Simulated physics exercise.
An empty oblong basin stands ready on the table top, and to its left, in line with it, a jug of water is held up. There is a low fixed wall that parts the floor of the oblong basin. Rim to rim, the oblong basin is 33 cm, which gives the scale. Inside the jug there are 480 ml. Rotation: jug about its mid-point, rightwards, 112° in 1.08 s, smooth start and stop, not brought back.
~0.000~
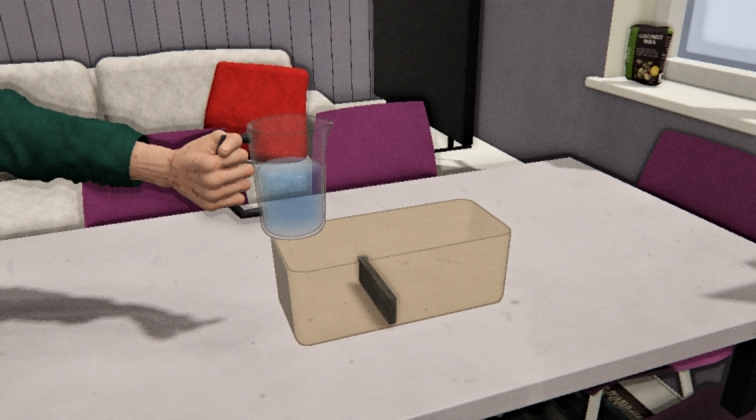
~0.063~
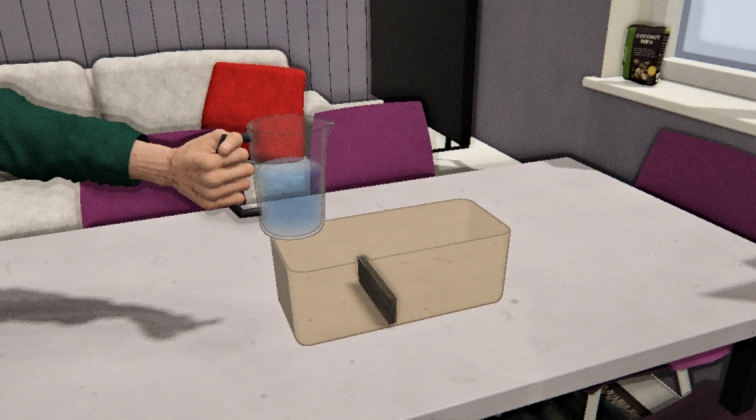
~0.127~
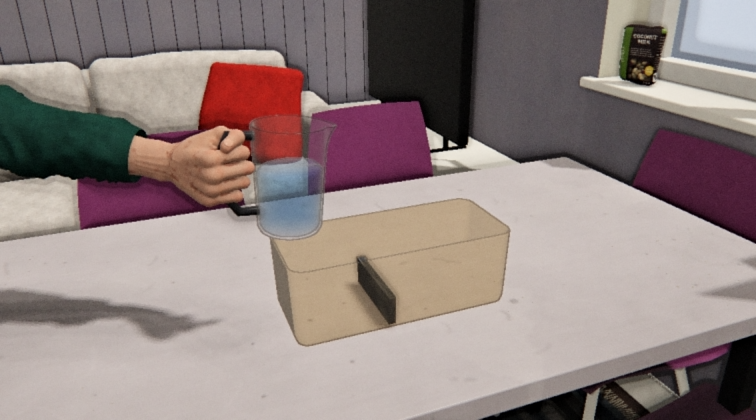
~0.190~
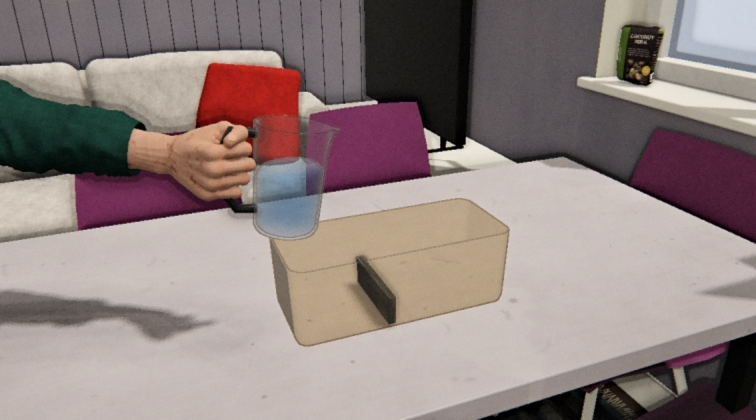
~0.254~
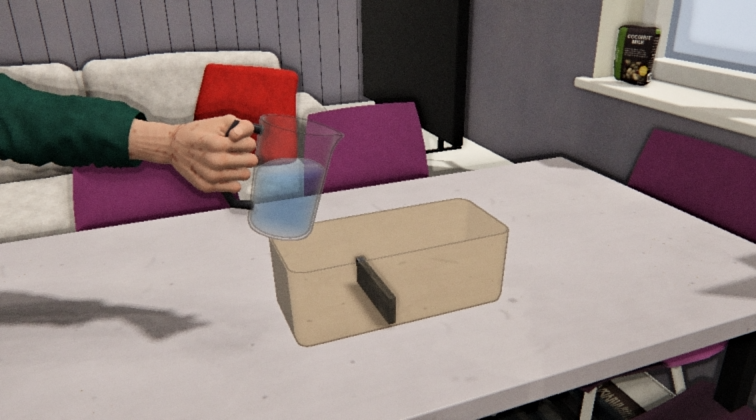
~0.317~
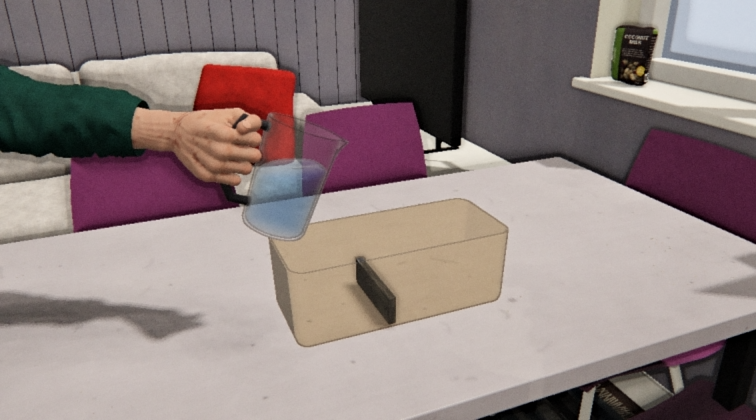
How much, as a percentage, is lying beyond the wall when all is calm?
Around 65 per cent lies beyond the wall.
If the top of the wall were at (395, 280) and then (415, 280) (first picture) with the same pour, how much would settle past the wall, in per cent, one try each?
15 then 15 %.
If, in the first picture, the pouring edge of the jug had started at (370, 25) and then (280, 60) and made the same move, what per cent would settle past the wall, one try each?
Respectively 85 and 5 %.
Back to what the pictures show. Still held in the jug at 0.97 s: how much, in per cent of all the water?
28 in a hundred, give or take.
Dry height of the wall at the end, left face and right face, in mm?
The left comes to roughly 36 mm and the right to roughly 32 mm.
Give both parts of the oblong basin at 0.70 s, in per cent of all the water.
0 on the left, 0 on the right, roughly.
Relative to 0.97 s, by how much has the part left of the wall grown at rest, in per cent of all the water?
I'd say near 20 percent.
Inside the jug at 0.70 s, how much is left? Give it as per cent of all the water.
I reckon about 92 in a hundred is still held.
By 0.70 s the tilt is 81° and 91 per cent is still to pour, 0 is left of the wall and 0 right of it.
By 0.97 s the tilt is 109° and 28 per cent is still to pour, 14 is left of the wall and 46 right of it.
By 1.26 s the tilt is 112° and 1 per cent is still to pour, 33 is left of the wall and 65 right of it.
By 1.58 s the tilt is 112° and 0 per cent is still to pour, 34 is left of the wall and 65 right of it.
At rest 34 per cent lies left of the wall, 65 right of it and 0 outside.
